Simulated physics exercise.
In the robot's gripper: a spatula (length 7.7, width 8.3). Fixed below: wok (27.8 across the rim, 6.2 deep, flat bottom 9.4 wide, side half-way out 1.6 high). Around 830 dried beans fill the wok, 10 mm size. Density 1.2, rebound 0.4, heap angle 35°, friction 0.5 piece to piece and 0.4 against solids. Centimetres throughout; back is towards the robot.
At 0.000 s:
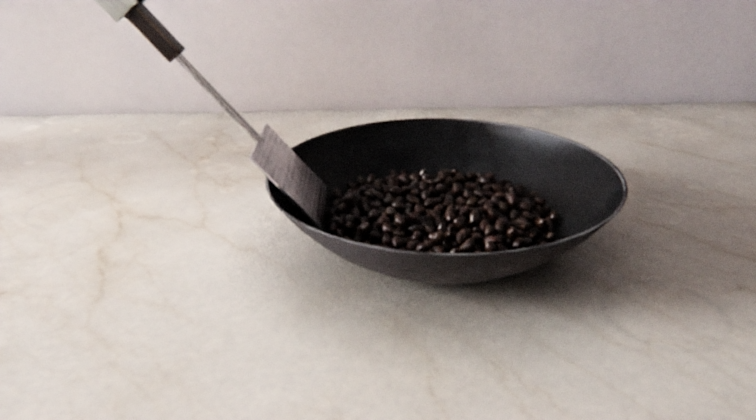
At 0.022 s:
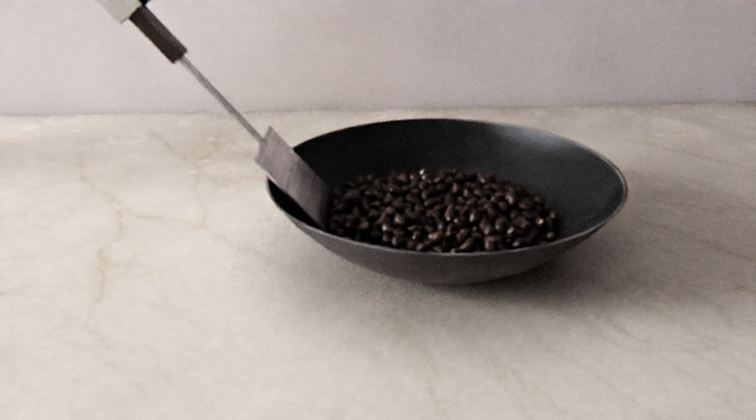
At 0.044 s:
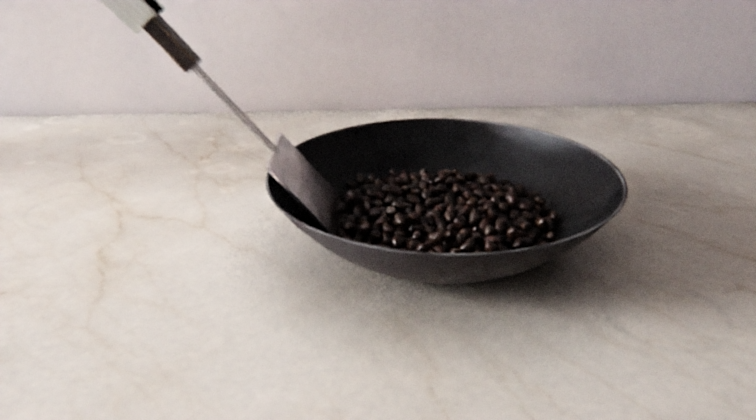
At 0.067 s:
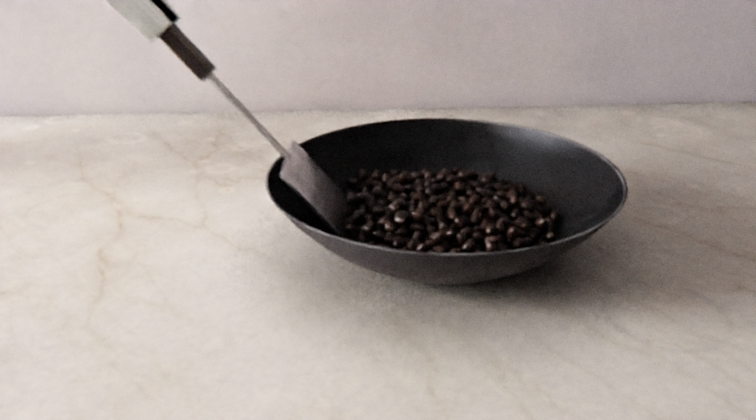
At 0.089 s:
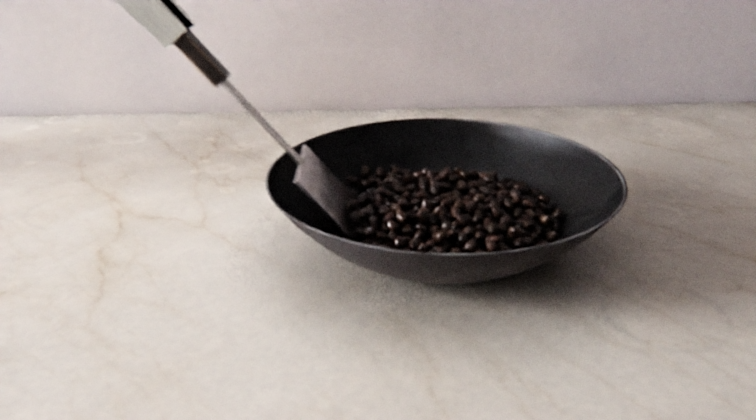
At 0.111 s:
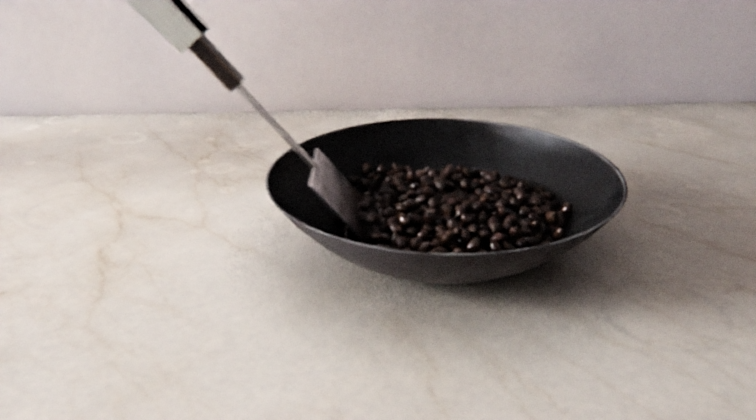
A spatula held in a robot's gripper slides down and to the right inside a dark wok on a marble surface, pressing against the left side of a heap of dark dried beans and nudging them slightly rightward.
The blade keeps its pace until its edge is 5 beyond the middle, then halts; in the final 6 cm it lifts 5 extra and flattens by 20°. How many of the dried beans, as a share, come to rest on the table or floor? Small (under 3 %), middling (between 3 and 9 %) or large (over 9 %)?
A small share, under 3 %, ends on the table or floor.
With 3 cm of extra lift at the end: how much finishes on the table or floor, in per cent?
Some 0 per cent.
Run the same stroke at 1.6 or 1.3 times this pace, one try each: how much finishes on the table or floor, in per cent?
Some 0 and 0 per cent.
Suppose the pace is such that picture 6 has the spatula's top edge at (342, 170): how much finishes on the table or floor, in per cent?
About 0 per cent.
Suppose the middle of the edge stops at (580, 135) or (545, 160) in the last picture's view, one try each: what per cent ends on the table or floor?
About 25 and 5 per cent.
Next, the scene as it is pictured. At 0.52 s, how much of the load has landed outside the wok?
Roughly 0 per cent.
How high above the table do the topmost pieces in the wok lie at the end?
Some 7.5 cm.
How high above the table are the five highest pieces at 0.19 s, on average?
Roughly 5 cm.
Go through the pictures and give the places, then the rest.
Spatula top edge at (258, 139), sloping 51°; upper third of the load around (440, 207), from x 325 to 555, top at y 175; 832 in the wok, in the first picture.
Spatula top edge at (261, 141), sloping 51°; upper third of the load around (440, 207), from x 325 to 555, top at y 175, in the second picture.
Spatula top edge at (273, 149), sloping 51°; upper third of the load around (440, 207), from x 325 to 555, top at y 175, in the third picture.
Spatula top edge at (287, 156), sloping 51°; upper third of the load around (440, 206), from x 330 to 555, top at y 175, in the fourth picture.
Spatula top edge at (300, 162), sloping 51°; upper third of the load around (446, 204), from x 335 to 560, top at y 170, in the fifth picture.
Spatula top edge at (313, 165), sloping 51°; upper third of the load around (454, 203), from x 340 to 565, top at y 170; 832 in the wok, in the sixth picture.
By 0.19 s, sloping 51°, highest piece 5 above the table; 832 in the wok.
By 0.28 s, sloping 40°, highest piece 6 above the table; 832 in the wok.
By 0.52 s, sloping 31°, highest piece 7 above the table; 832 in the wok.
By 1.57 s, sloping 31°, highest piece 7 above the table; 832 in the wok.
Final count, 832 in the wok. That is 0 % on the table or floor.
